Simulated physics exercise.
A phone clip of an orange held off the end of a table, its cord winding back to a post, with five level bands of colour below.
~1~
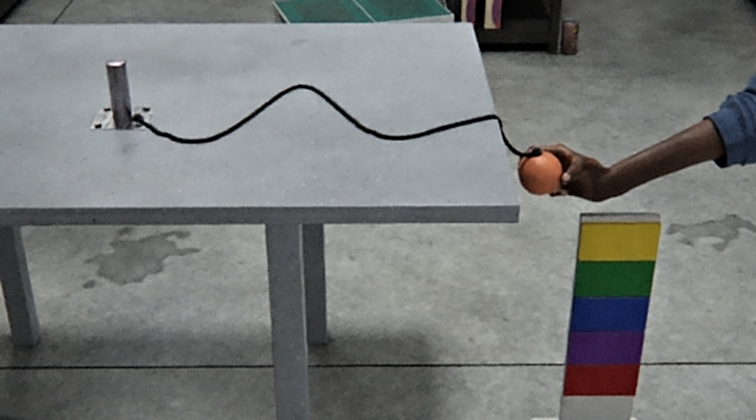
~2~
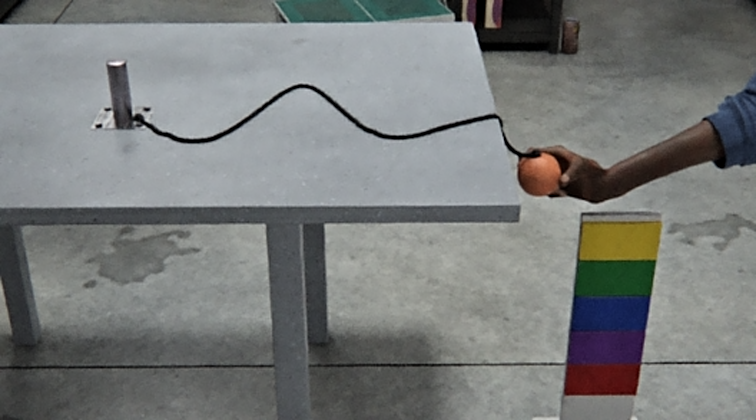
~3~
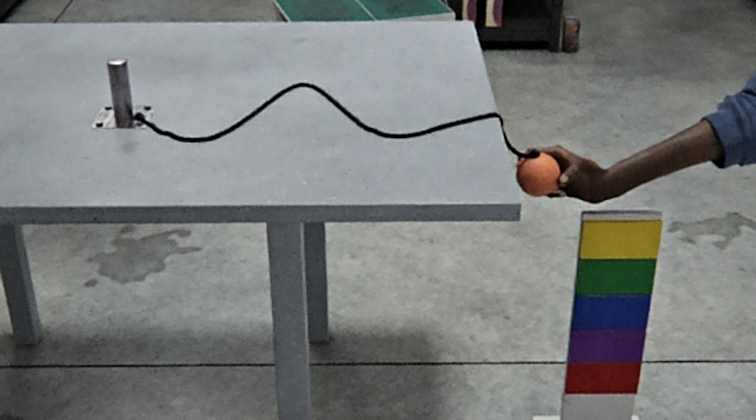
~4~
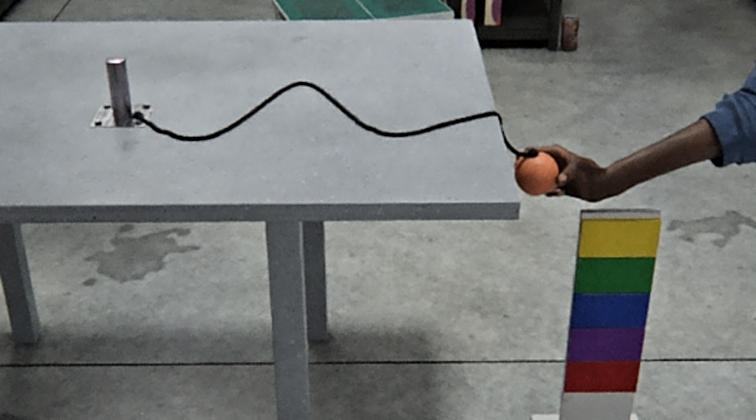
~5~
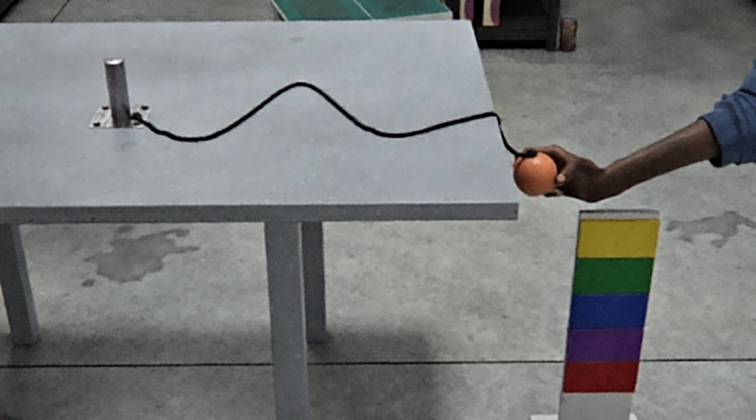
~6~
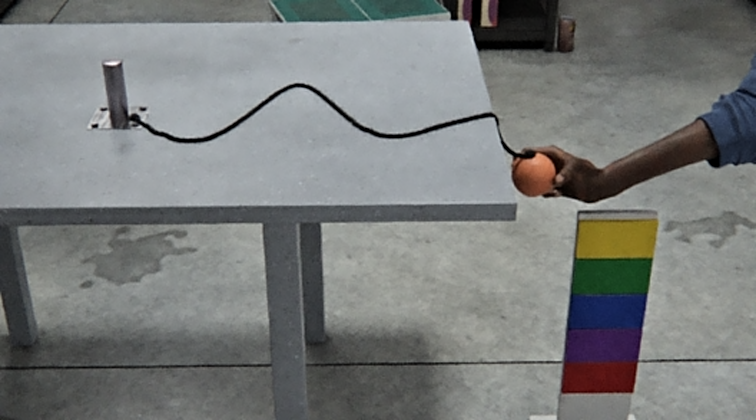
In a room with a concrete floor, a hand at the right holds an orange ball just past the end of a grey table, its dark cord winding back to a metal post. Beside the table stands an upright board with coloured bands. The hand and ball stay almost still throughout, and the cord keeps its curves.
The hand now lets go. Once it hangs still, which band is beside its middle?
The cord holds its middle at purple.
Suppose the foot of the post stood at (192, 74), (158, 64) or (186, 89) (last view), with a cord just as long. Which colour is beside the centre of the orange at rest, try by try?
Try by try: Red; purple; red.
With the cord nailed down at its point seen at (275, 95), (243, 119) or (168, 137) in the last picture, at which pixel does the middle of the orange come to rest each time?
In that order: (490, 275), (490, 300) and (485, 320).
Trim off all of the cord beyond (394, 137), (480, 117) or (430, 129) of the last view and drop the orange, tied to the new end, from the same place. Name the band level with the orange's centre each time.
It would be no band; green; yellow.
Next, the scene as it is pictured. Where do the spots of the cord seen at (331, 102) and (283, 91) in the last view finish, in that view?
About (457, 111), and the other about (375, 113).
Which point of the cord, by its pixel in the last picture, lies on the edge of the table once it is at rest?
The one at (346, 116).
A little later, orange near (516, 334); level with purple.
Next, orange near (454, 333); level with purple.
Later still, orange near (496, 342); level with purple.
When it is over, orange near (480, 342); level with purple. At purple.
